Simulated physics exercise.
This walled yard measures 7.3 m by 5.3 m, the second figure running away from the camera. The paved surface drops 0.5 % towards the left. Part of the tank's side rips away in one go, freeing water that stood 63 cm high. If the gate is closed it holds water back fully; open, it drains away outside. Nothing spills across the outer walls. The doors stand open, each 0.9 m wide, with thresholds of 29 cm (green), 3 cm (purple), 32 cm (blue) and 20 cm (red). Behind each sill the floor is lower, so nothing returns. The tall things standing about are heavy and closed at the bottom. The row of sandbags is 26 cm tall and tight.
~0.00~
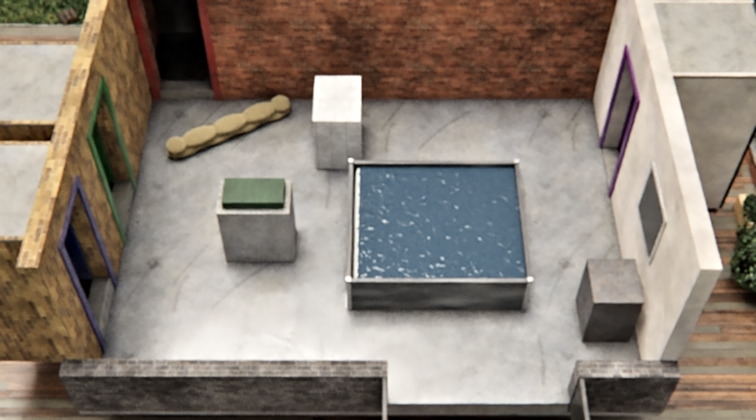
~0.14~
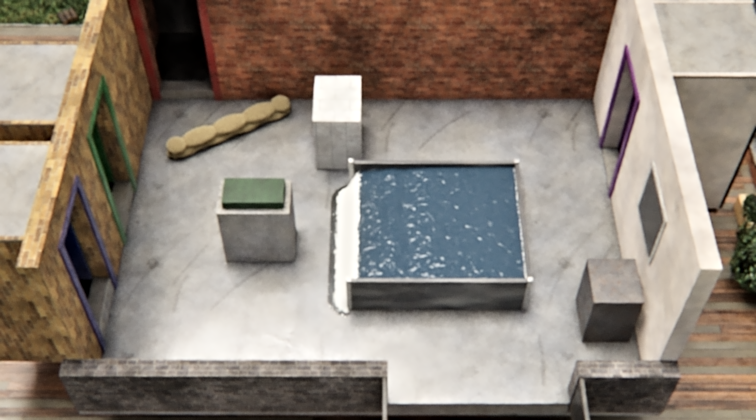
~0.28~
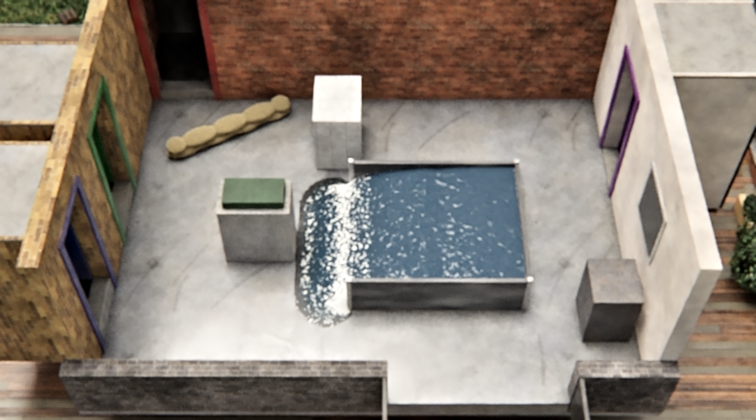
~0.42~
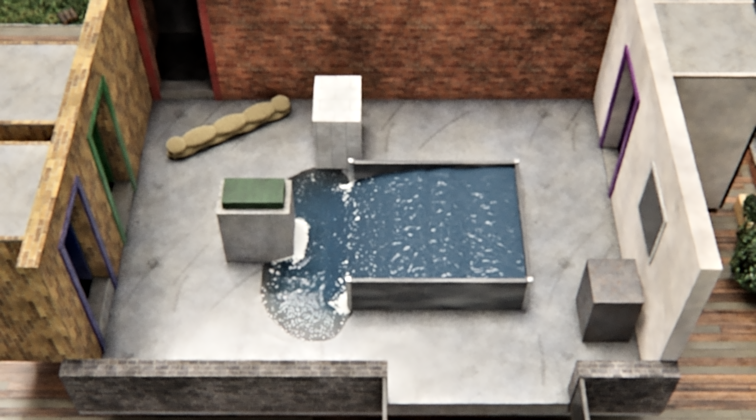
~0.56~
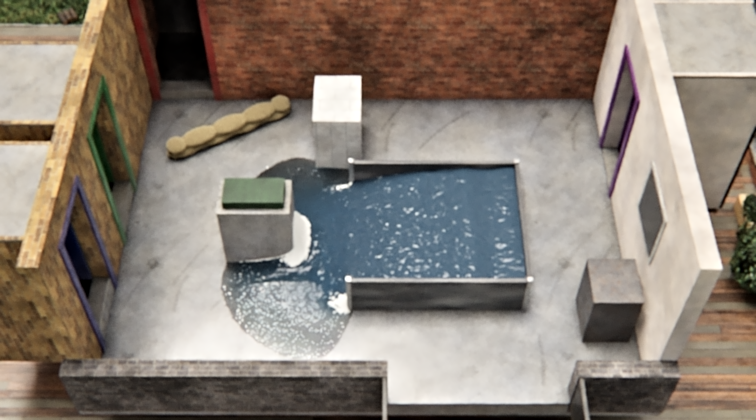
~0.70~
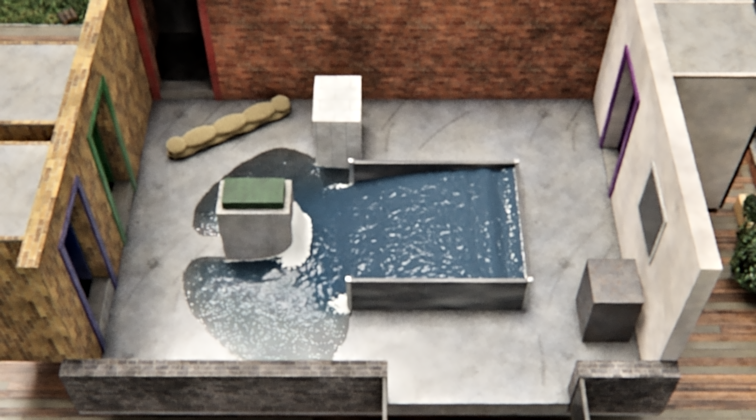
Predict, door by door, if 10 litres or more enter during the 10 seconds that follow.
Door by door: At the green door it does not reach the limit; at the purple door it exceeds the limit; at the blue door it keeps below the limit; at the red door it does not reach the limit.
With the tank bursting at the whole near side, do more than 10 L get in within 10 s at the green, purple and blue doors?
Then: Green not over, purple below, blue not over.
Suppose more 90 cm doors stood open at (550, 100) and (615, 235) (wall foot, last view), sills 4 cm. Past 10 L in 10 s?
In that order: Over, not over.
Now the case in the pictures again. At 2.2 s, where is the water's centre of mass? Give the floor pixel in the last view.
Around (308, 251).
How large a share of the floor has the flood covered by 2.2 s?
Some 45 per cent of it.
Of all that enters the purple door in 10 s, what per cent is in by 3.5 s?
About 0 per cent.
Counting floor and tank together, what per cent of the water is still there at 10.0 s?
Some 96 per cent remains.
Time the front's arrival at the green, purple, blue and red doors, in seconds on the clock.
Arrival: Green 1.0 s, purple 6.0 s, blue 1.1 s, red 2.0 s.
After 1.4 s water covers 40 % of the floor and is deepest (46 cm) near (307, 244); green door 20 cm at the sill, 0 L in, purple door not reached, blue door 25 cm at the sill, 0 L in, red door not reached.
After 2.2 s water covers 45 % of the floor and is deepest (41 cm) near (96, 386); green door 25 cm at the sill, 0 L in, purple door not reached, blue door 29 cm at the sill, 0 L in, red door 7 cm at the sill, 0 L in.
After 3.5 s water covers 55 % of the floor and is deepest (34 cm) near (220, 254); green door 24 cm at the sill, 0 L in, purple door not reached, blue door 25 cm at the sill, 1 L in, red door 16 cm at the sill, 0 L in.
After 6.0 s water covers 80 % of the floor and is deepest (22 cm) near (148, 128); green door 16 cm at the sill, 1 L in, purple door not reached, blue door 16 cm at the sill, 1 L in, red door 15 cm at the sill, 0 L in.
After 10.0 s water covers 95 % of the floor and is deepest (17 cm) near (312, 145); green door 12 cm at the sill, 1 L in, purple door 7 cm at the sill, 39 L in, blue door 11 cm at the sill, 1 L in, red door 13 cm at the sill, 0 L in.
